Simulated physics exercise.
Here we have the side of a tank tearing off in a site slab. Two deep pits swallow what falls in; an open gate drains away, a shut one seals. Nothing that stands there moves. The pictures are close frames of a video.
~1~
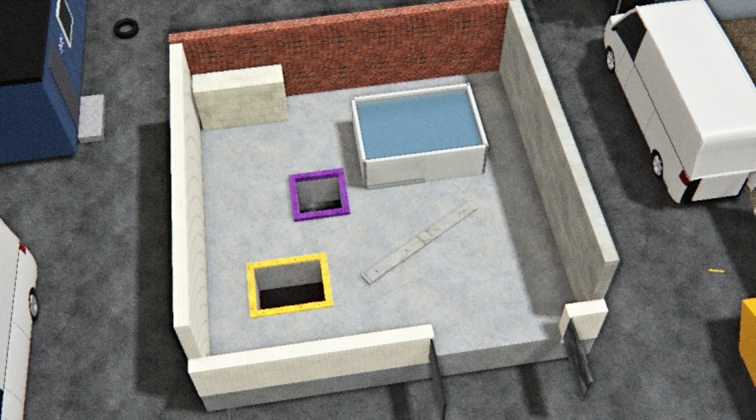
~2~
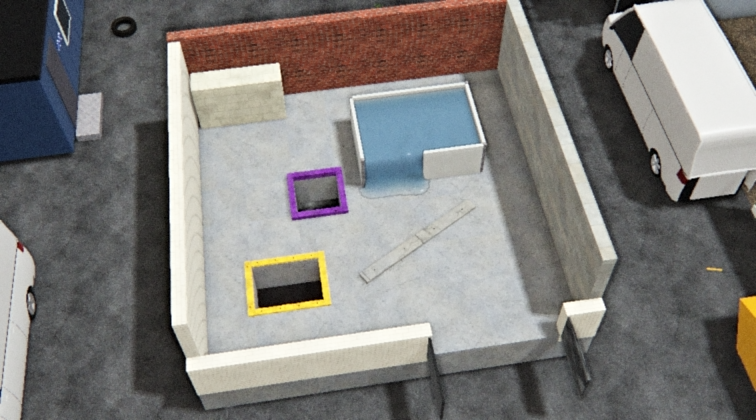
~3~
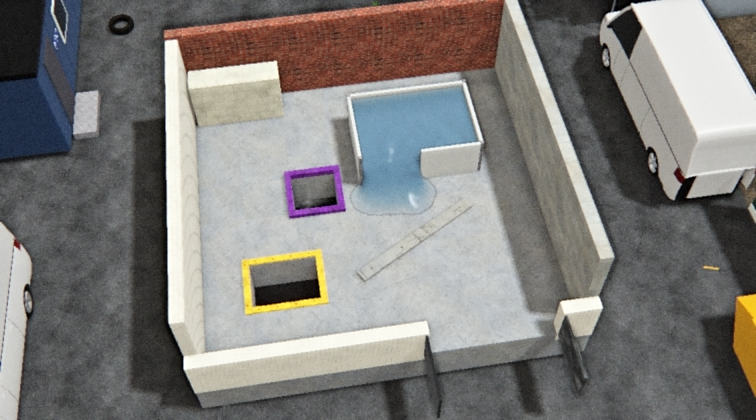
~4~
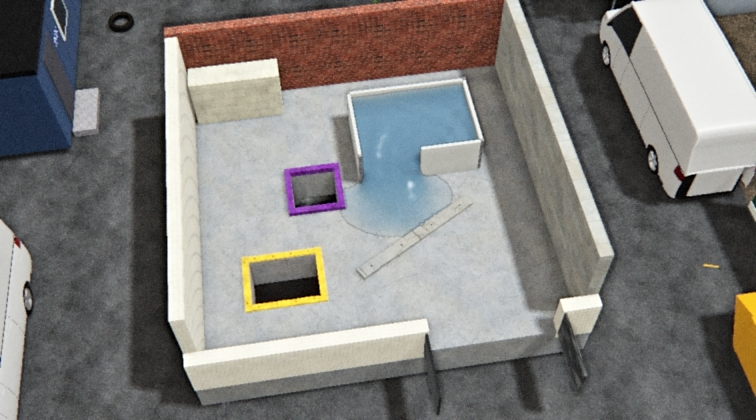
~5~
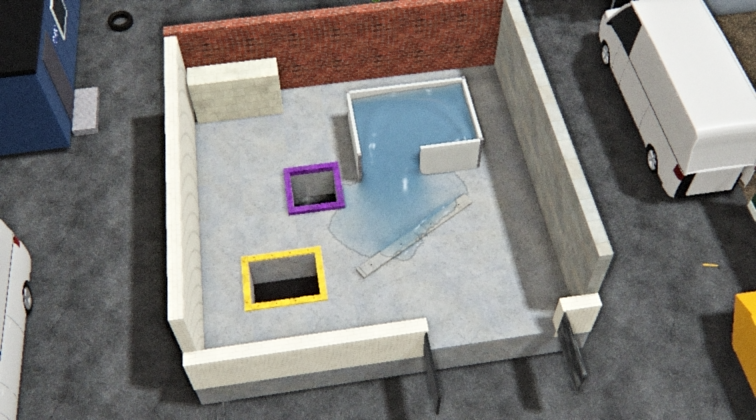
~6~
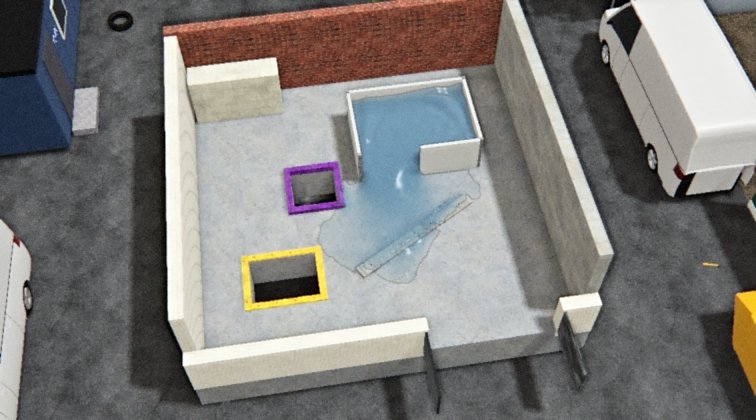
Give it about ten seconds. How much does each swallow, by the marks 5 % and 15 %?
One by one: The gate takes over 15 %; the yellow pit takes over 15 %; the purple pit takes under 5 %.
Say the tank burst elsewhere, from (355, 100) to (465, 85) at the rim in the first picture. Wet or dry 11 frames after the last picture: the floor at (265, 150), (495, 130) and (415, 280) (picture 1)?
One after the other: Wet, flooded, no water.
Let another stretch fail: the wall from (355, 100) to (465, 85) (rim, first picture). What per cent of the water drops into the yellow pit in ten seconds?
In per cent: Yellow 2.
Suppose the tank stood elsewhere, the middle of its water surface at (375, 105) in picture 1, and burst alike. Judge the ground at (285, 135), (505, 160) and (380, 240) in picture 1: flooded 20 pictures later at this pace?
One after the other: Dry, clear, awash.
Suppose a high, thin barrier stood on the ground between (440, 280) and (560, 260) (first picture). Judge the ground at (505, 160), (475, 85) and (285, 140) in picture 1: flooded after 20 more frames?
As listed: Under water, no water, not flooded.
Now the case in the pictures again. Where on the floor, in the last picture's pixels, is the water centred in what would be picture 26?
Roughly at (378, 223).
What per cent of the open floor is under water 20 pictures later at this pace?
I make it 50 per cent.
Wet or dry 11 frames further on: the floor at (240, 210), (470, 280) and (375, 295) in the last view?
As listed: No water, covered, covered.
A moment on, water covers 35 % of the floor; the gate 0 %, the yellow pit 1 %, the purple pit 0 %.
Next, water covers 45 % of the floor; the gate 5 %, the yellow pit 4 %, the purple pit 0 %.
Then, water covers 50 % of the floor; the gate 13 %, the yellow pit 7 %, the purple pit 0 %.
Later, water covers 70 % of the floor; the gate 22 %, the yellow pit 12 %, the purple pit 0 %.
In the end, water covers 85 % of the floor; the gate 28 %, the yellow pit 17 %, the purple pit 0 %.
